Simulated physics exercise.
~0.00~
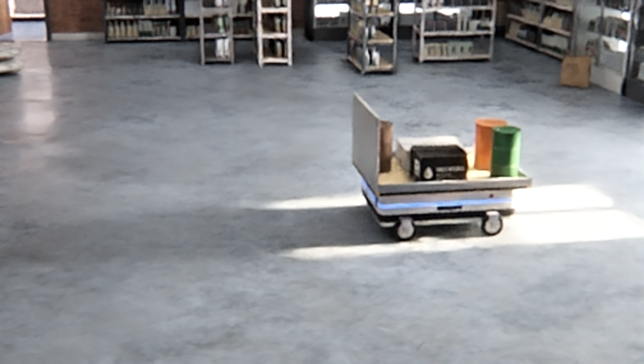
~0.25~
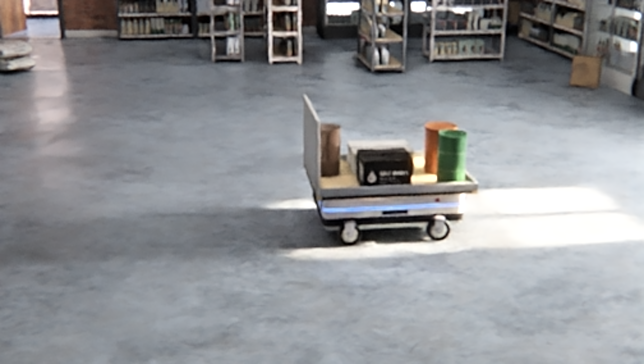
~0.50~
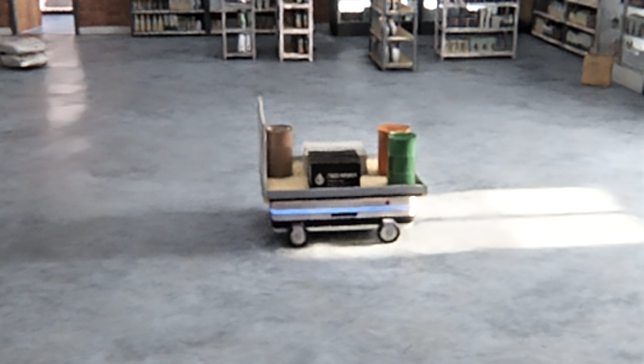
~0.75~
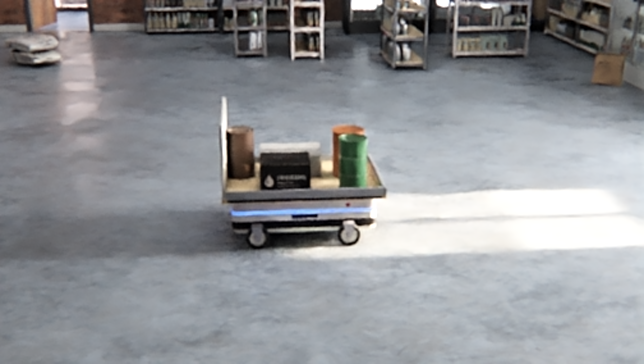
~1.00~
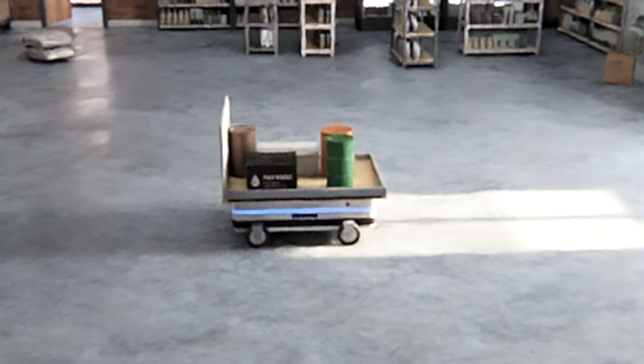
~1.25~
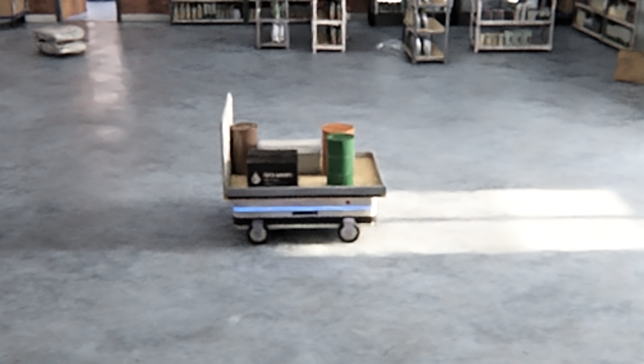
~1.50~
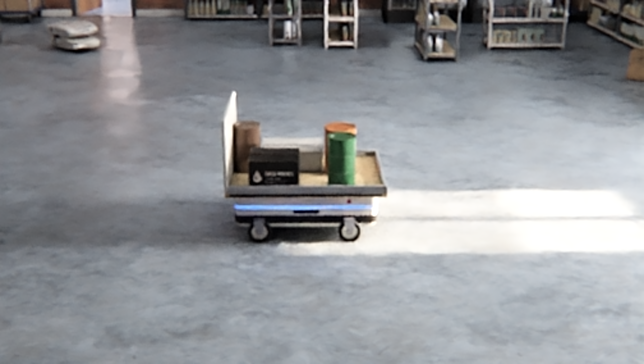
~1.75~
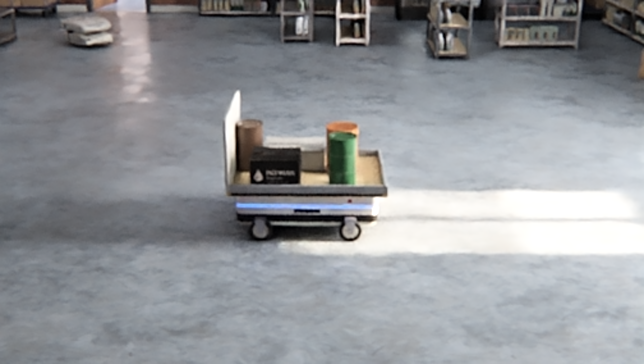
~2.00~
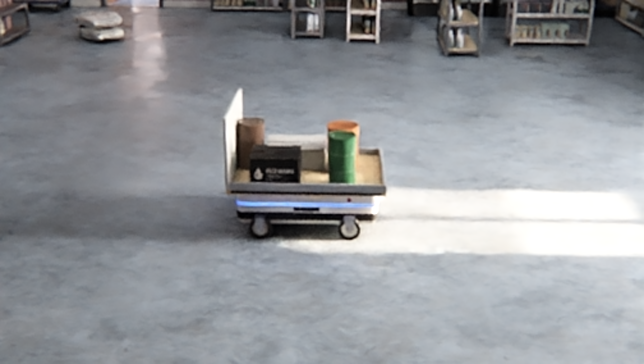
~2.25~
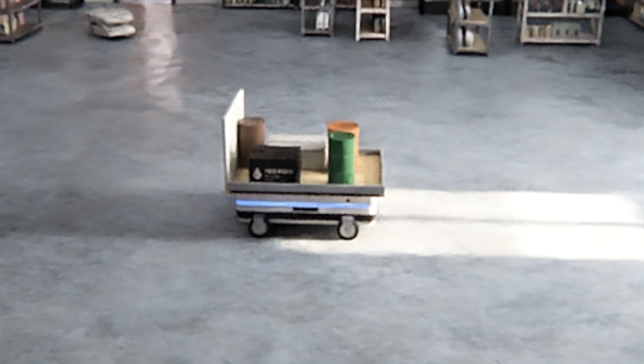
On a grey warehouse floor, a loaded cart rolls left and stops, its canisters still upright.
